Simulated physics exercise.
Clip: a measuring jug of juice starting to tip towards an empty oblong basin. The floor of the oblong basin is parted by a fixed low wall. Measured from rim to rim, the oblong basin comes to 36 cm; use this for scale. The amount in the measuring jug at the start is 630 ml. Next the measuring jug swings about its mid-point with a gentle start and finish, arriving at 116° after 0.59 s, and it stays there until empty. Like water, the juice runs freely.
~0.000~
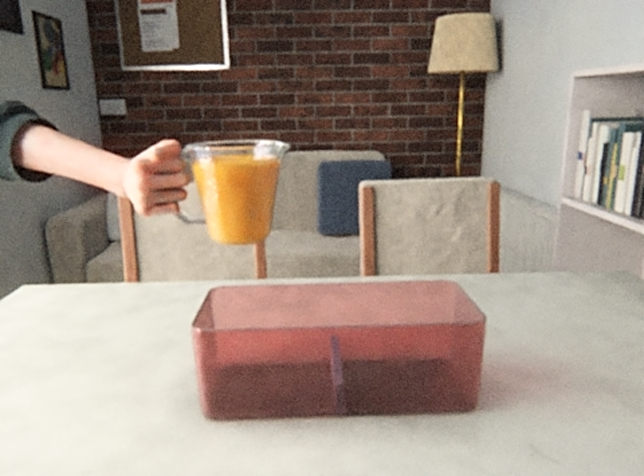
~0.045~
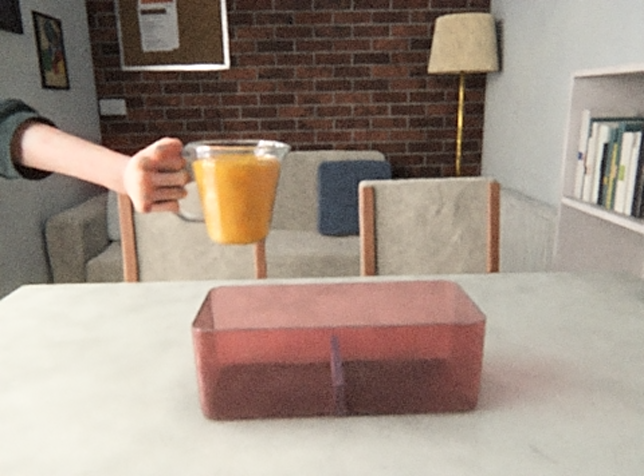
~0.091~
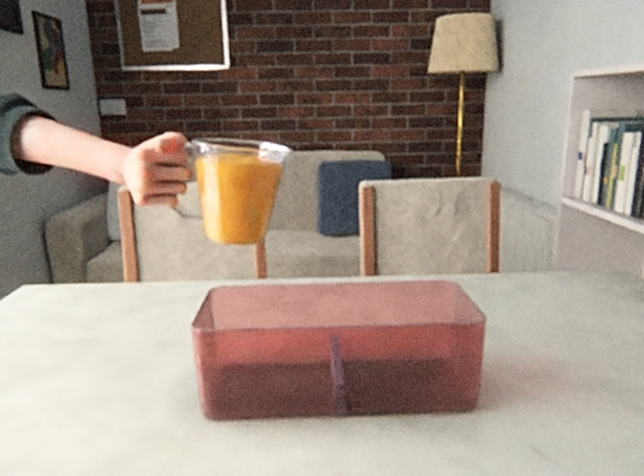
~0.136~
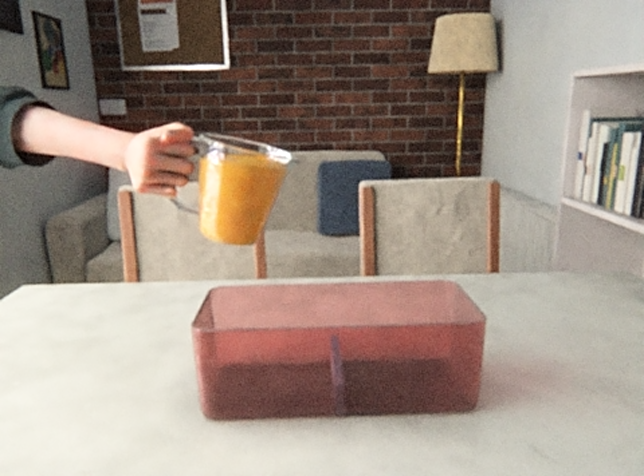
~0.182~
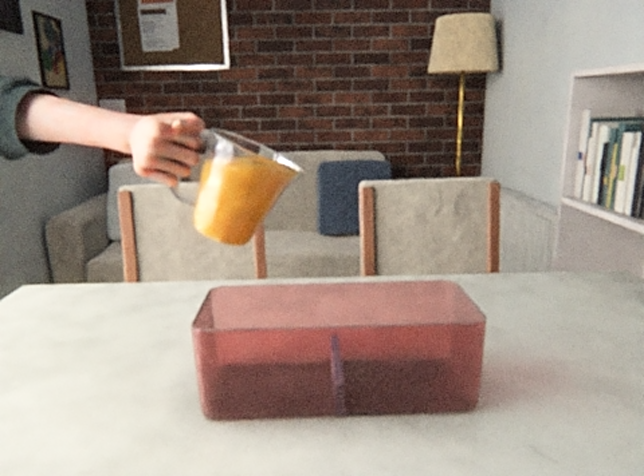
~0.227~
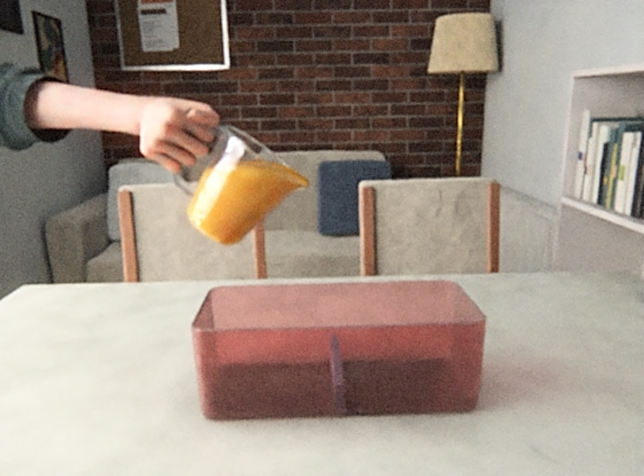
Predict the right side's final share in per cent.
The right side finishes with roughly 47 per cent.
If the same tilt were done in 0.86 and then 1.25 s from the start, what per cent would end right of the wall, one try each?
Some 65 and 80 per cent, in that order.
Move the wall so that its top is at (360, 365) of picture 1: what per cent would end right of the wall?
Around 30 %, I'd say.
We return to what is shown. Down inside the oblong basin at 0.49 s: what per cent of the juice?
Some 32 per cent.
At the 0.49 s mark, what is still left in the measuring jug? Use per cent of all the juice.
Near 36 in a hundred.
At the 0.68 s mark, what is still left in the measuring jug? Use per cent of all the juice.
Close to 2 percent of the total.
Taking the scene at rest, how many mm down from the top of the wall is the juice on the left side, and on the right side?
About 28 mm left, about 30 mm right.
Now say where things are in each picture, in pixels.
In the first picture, it leans 0°; its right rim is at (290, 145); the juice meets the walls at (195, 160) and (280, 158); the oblong basin's rim runs from (201, 308) to (470, 300); the wall's top is at (337, 358).
In the second picture, it leans 2°; its right rim is at (291, 146); the juice meets the walls at (196, 158) and (280, 159).
In the third picture, it leans 7°; its right rim is at (295, 152); the juice meets the walls at (199, 156) and (283, 161).
In the fourth picture, it leans 15°; its right rim is at (300, 160); the juice meets the walls at (203, 155) and (288, 164).
In the fifth picture, it leans 25°; its right rim is at (305, 172); the juice meets the walls at (207, 160) and (297, 169).
In the sixth picture, it leans 37°; its right rim is at (308, 187); the juice meets the walls at (205, 175) and (304, 178); 1 per cent is over the edge.
By 0.49 s the tilt is 107° and 37 per cent is still to pour, 3 is left of the wall and 29 right of it.
By 0.68 s the tilt is 116° and 2 per cent is still to pour, 44 is left of the wall and 46 right of it.
By 0.87 s the tilt is 116° and 0 per cent is still to pour, 50 is left of the wall and 46 right of it.
By 1.09 s the tilt is 116° and 0 per cent is still to pour, 51 is left of the wall and 47 right of it.
At rest 51 per cent lies left of the wall, 47 right of it and 2 outside.
